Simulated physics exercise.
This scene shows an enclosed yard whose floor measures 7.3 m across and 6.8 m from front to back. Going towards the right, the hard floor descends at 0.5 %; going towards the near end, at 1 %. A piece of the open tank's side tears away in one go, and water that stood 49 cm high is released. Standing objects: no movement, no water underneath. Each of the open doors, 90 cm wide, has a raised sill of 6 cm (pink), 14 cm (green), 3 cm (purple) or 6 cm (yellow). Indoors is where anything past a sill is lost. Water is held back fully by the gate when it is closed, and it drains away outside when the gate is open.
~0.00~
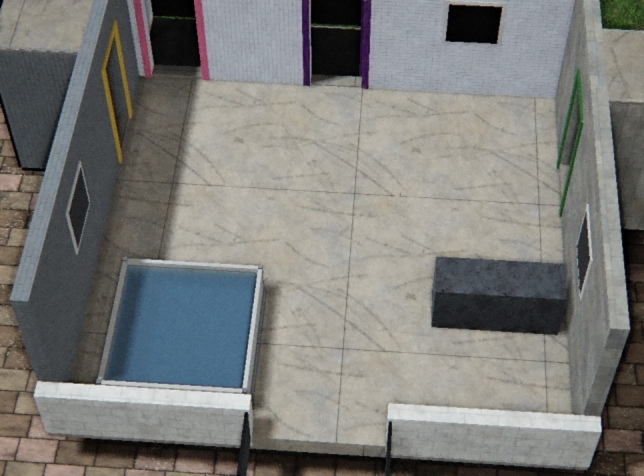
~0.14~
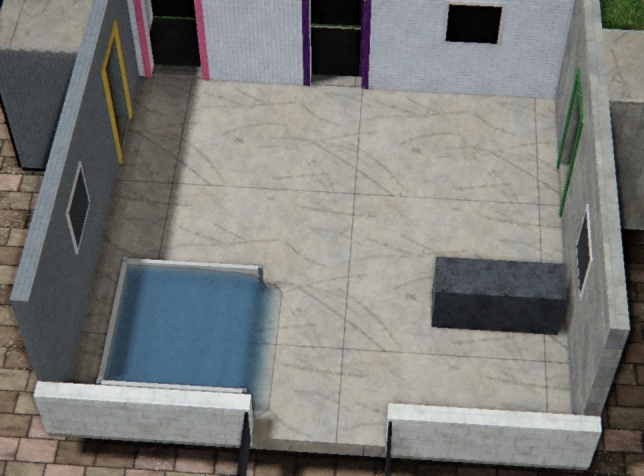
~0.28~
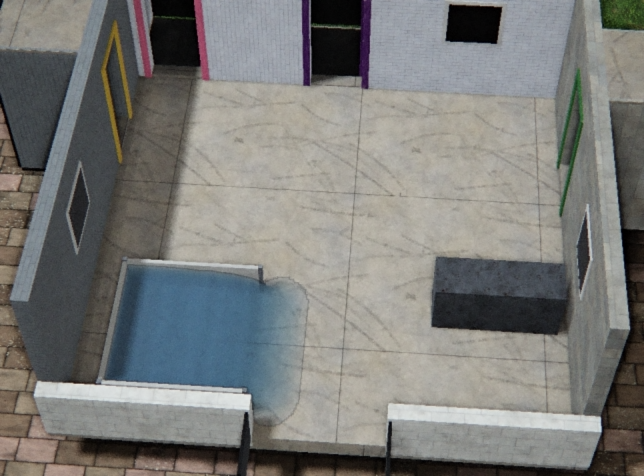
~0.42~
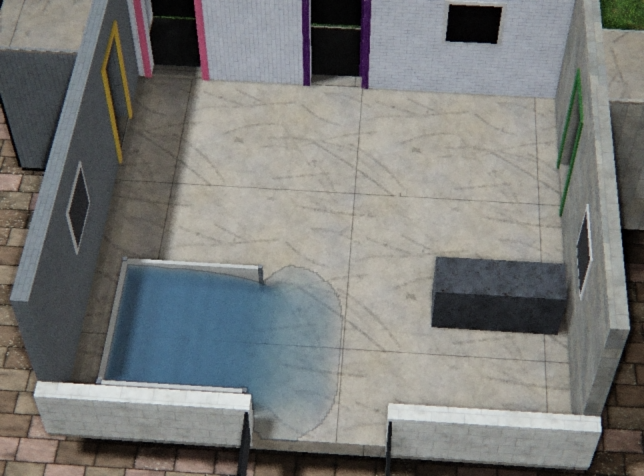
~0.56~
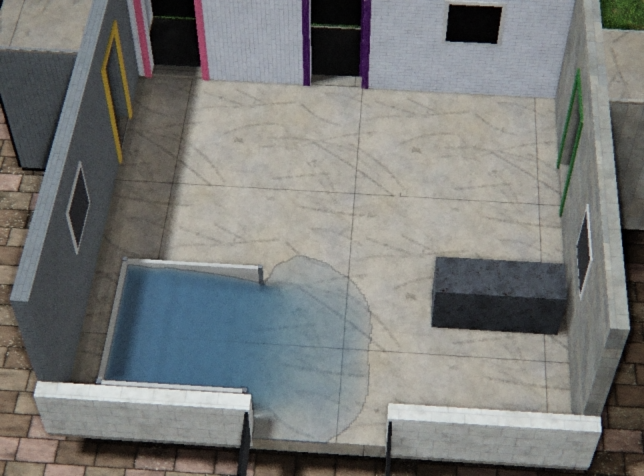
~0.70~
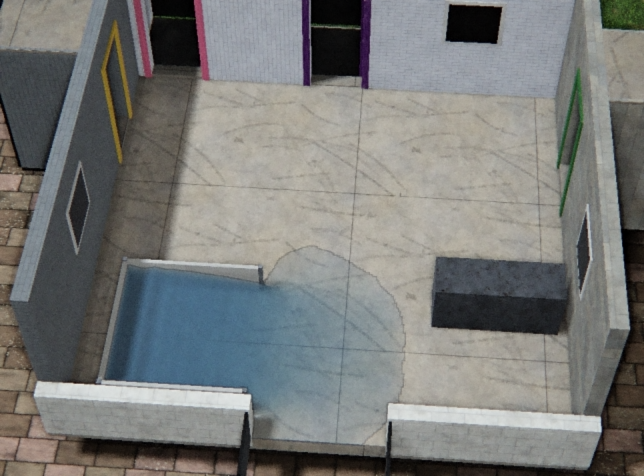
Water pours out of an open tank at the left of a walled yard as the tank's right side gives way, then spreads rightward across the pale stone floor in a widening, rounded sheet toward a dark block.
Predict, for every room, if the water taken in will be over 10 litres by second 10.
Outcome: At the pink door the limit will hold; at the green door the limit will hold; at the purple door the limit will hold; at the yellow door the limit will hold.
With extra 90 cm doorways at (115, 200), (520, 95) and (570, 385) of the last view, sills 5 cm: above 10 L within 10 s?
Result in order - not enough, more than that, more than that.
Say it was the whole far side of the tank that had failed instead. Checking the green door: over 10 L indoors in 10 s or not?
Against that limit: Green short of it.
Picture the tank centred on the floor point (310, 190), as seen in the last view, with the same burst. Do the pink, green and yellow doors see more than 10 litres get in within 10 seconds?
Result - pink door does not exceed it, green door exceeds it, yellow door does not exceed it.
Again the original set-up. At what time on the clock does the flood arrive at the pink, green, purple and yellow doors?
Arrival: Pink not in the 10 s, green 3.0 s, purple 6.5 s, yellow not within the 10 s.
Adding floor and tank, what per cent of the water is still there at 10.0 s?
Roughly 74 percent.
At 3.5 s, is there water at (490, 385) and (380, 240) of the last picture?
Soaked, soaked.
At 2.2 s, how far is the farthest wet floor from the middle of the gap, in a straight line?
It comes to some 4.8 metres.
After 1.4 s water covers 25 % of the floor and is deepest (22 cm) near (255, 389); pink door not reached, green door not reached, purple door not reached, yellow door not reached.
After 2.2 s water covers 35 % of the floor and is deepest (34 cm) near (568, 443); pink door not reached, green door not reached, purple door not reached, yellow door not reached.
After 3.5 s water covers 45 % of the floor and is deepest (30 cm) near (555, 442); pink door not reached, green door 10 cm at the sill, 0 L in, purple door not reached, yellow door not reached.
After 6.0 s water covers 50 % of the floor and is deepest (16 cm) near (555, 442); pink door not reached, green door 6 cm at the sill, 0 L in, purple door not reached, yellow door not reached.
After 10.0 s water covers 80 % of the floor and is deepest (8 cm) near (555, 442); pink door not reached, green door 5 cm at the sill, 0 L in, purple door 2 cm at the sill, 0 L in, yellow door not reached.
